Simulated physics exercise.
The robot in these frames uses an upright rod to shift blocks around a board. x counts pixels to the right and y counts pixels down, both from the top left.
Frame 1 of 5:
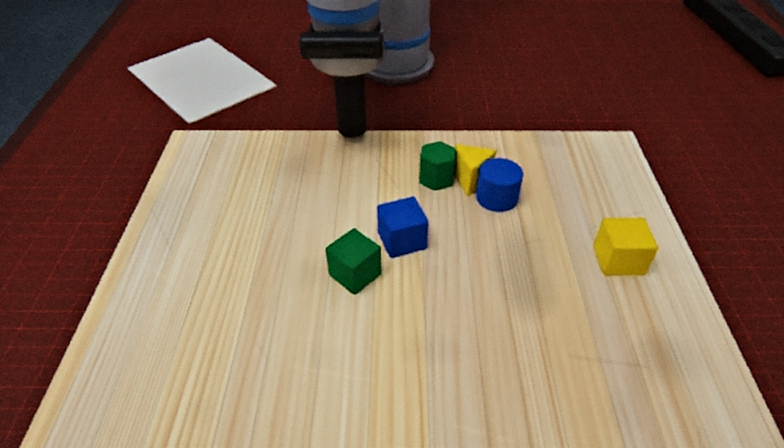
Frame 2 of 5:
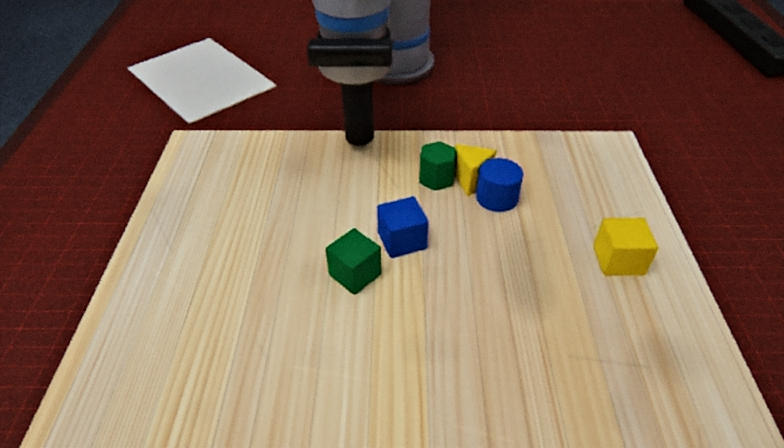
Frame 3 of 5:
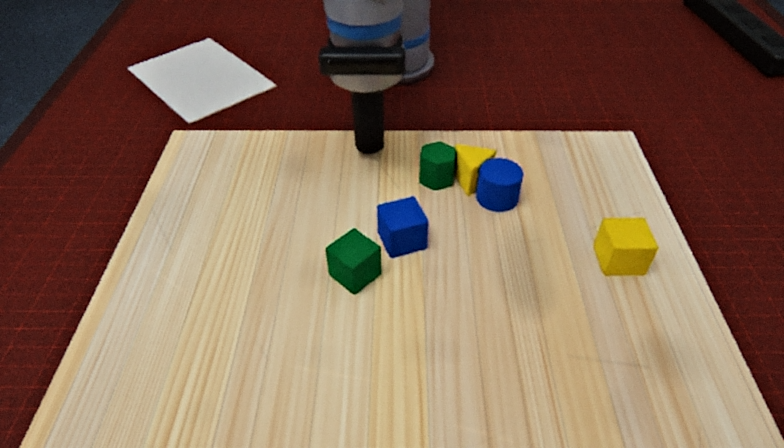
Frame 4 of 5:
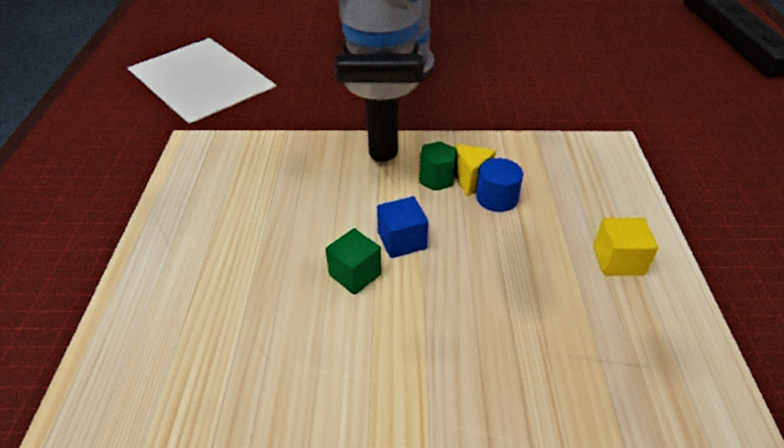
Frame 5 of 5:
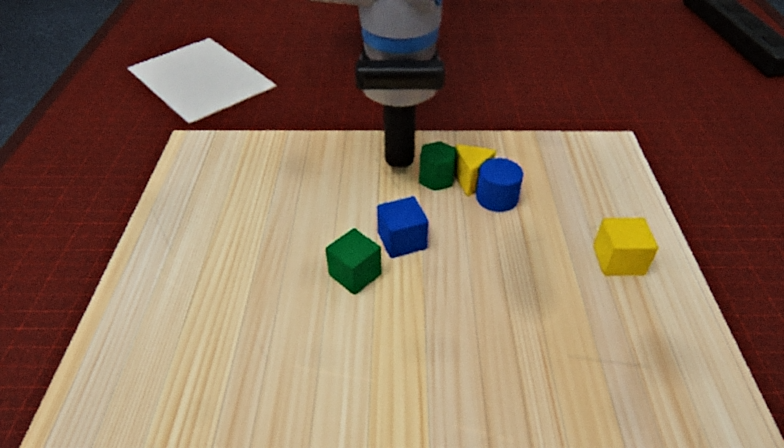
On a pale wooden board with six small green, blue and yellow blocks, a robot arm slid its black upright rod rightward and slightly nearer, close to the green six-sided block, while every block stayed still.
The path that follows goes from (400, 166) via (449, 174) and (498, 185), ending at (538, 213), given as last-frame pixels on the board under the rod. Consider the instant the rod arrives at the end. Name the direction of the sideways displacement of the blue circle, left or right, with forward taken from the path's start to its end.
Sideways, to the right.
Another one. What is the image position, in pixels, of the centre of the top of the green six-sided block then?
The centre of its top face lies at (573, 175).
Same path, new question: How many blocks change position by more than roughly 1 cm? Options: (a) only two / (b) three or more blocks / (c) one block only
Choice b: Three or more blocks.
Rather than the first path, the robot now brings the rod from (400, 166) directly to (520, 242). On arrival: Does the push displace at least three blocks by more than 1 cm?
Yes - that is the case.
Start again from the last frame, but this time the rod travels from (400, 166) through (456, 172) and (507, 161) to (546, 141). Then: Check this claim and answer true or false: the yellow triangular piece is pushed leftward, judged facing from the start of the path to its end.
The statement is incorrect.
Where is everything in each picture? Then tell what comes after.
The first picture shows lower end of the rod at (352, 130), tops of blocks, green six-sided block at (438, 152), yellow triangular piece at (474, 154), blue circle at (502, 171), yellow square block at (630, 232).
The second picture shows rod at (360, 137), blocks as before.
The third picture shows rod at (370, 145), blocks as before.
The fourth picture shows rod at (383, 152), blocks as before.
The fifth picture shows rod at (400, 159), green six-sided block at (438, 152), yellow triangular piece at (474, 154), blue circle at (502, 171), yellow square block at (630, 232).
The first path, step by step. One third of the way, rod at (450, 166); green six-sided block at (485, 157), turned 10° anticlockwise; yellow triangular piece at (514, 153), turned 15° clockwise; blue circle at (523, 178).
Two thirds of the way, rod at (500, 178); green six-sided block at (539, 166), turned 25° anticlockwise; yellow triangular piece at (563, 154), turned 20° anticlockwise; blue circle at (556, 194).
At the end, rod at (540, 206); green six-sided block at (573, 175), turned 90° anticlockwise; yellow triangular piece at (571, 153), turned 40° anticlockwise; blue circle at (576, 208); yellow square block not moved.
